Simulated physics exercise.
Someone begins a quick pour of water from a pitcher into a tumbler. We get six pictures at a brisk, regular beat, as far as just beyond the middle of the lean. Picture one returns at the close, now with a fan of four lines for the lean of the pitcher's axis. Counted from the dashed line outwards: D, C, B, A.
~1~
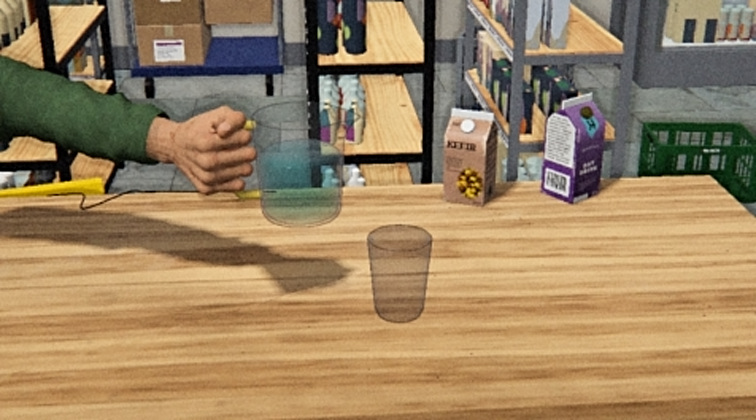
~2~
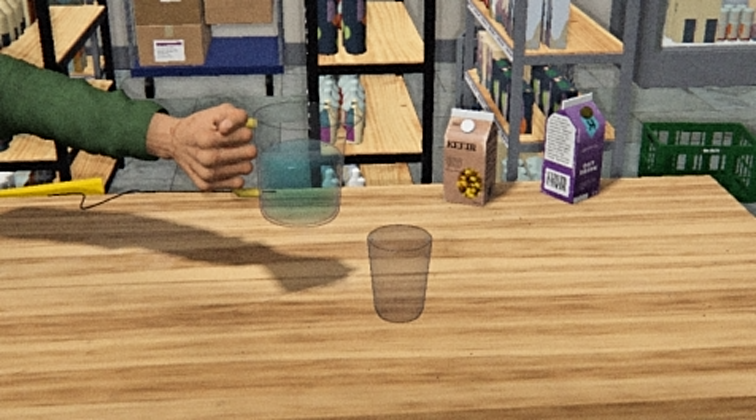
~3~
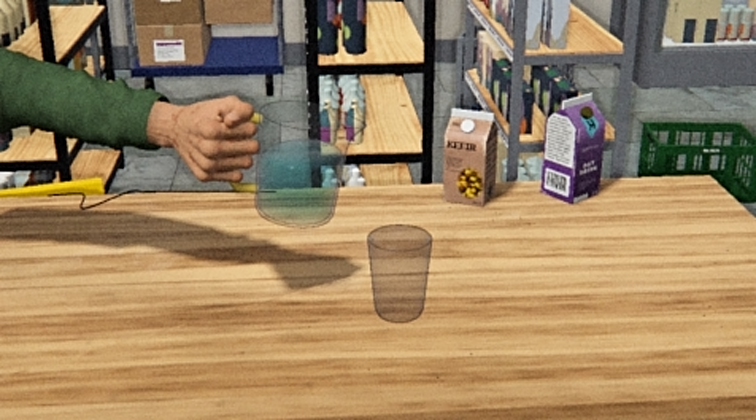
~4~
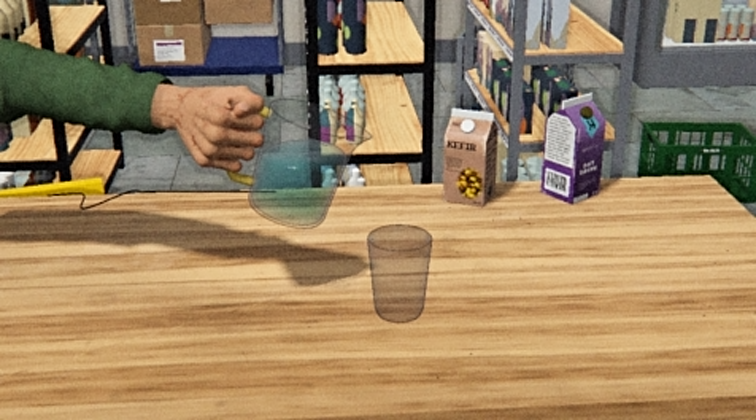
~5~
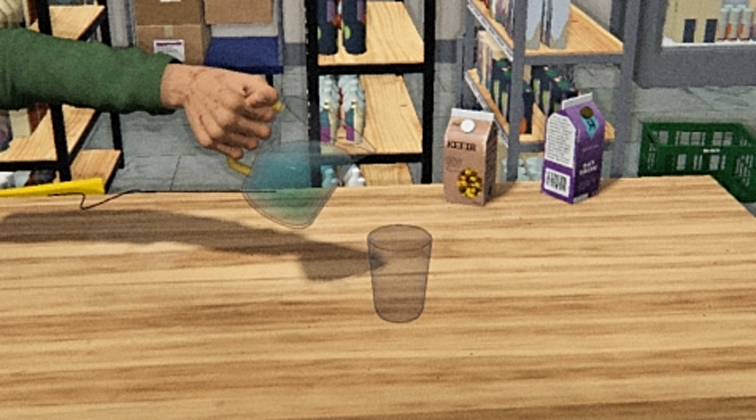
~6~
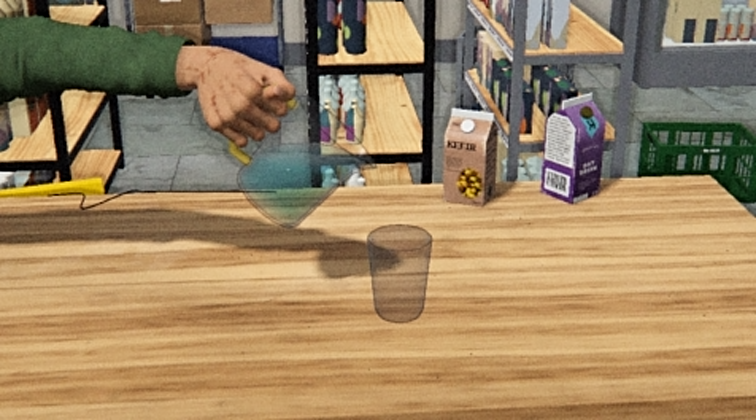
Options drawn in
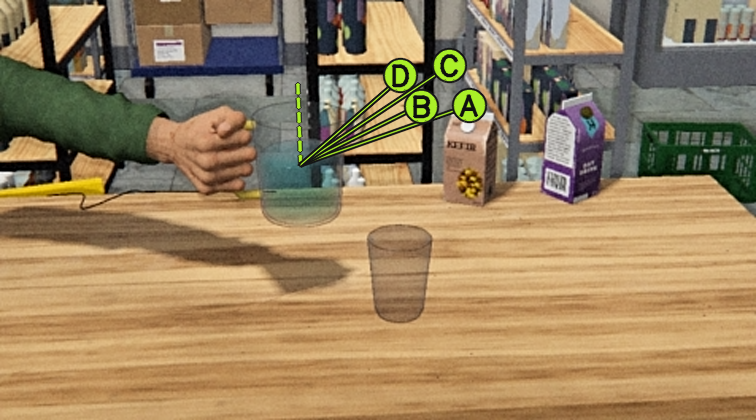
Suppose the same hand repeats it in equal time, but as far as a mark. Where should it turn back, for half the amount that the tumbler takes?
Use line B.
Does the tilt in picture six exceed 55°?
No.
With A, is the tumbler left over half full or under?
Over.
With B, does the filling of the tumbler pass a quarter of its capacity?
Yes, clearly.
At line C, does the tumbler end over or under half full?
Under half.
On the marked copy, A at (453, 111); B at (405, 112); C at (435, 74); D at (388, 88).
With A, the tumbler ends with about 70 % of what it can hold; 6 % of the water is spilt.
With B, the tumbler ends with about 54 % of what it can hold.
With C, the tumbler ends with about 31 % of what it can hold.
With D, the tumbler ends with about 15 % of what it can hold.
